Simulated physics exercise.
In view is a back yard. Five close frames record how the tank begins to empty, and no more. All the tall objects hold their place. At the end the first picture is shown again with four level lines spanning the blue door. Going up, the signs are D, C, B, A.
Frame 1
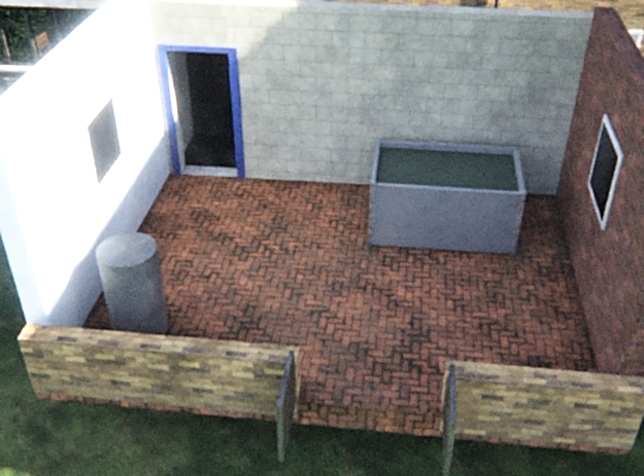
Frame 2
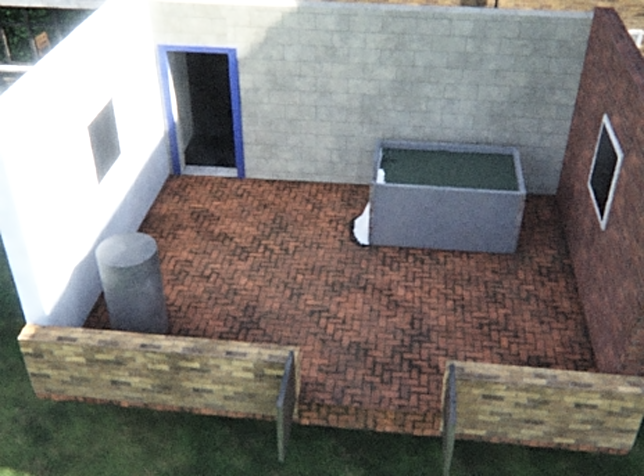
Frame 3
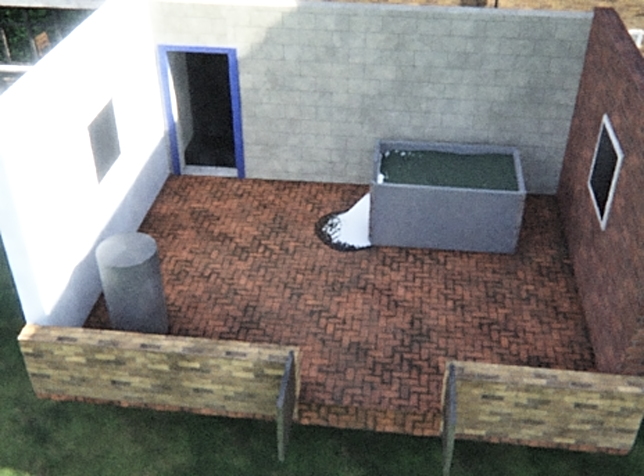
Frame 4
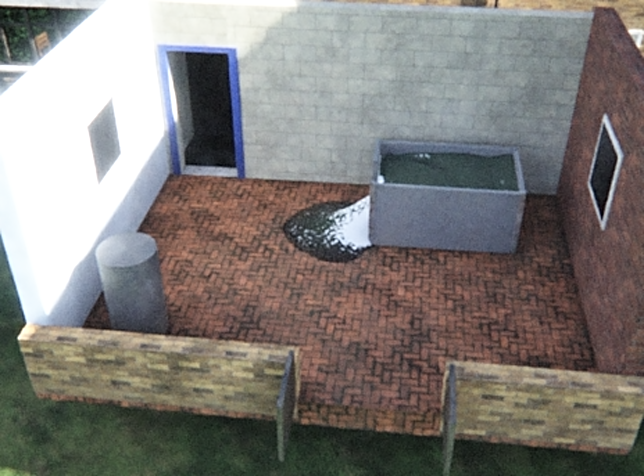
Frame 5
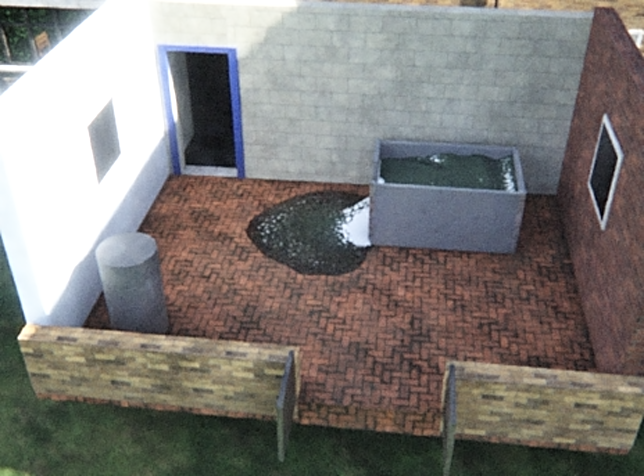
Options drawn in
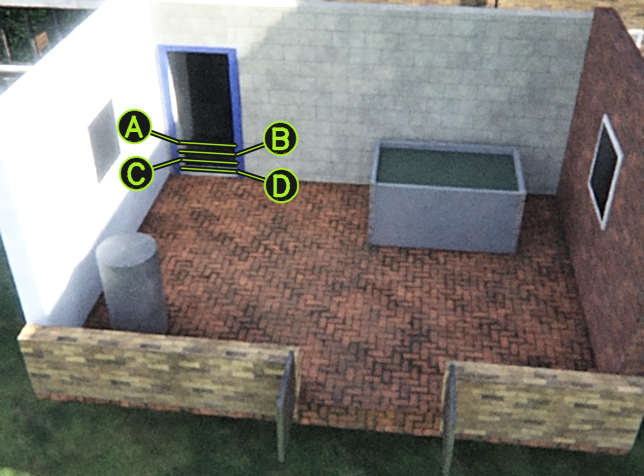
To begin with, dark green water lies still in a grey tank in a walled back yard with a blue doorway and an open gate. White, foaming water then gushes from the tank's left side onto the brick ground, spreading leftward into a widening dark puddle while the water inside ripples.
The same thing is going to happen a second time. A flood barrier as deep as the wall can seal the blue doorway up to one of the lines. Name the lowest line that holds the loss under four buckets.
I would pick line C.
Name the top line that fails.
Here it is line D.
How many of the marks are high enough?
Three.
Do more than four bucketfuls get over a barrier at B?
No, not at all.
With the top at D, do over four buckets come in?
Yes.
In lime, A at (206, 144); B at (207, 152); C at (208, 161); D at (209, 169); from the bottom up D, C, B, A.
Choosing A, nothing gets over.
Choosing B, nothing gets over.
Choosing C, a splash gets over, under a bucket.
Choosing D, about 8 bucketfuls get in.
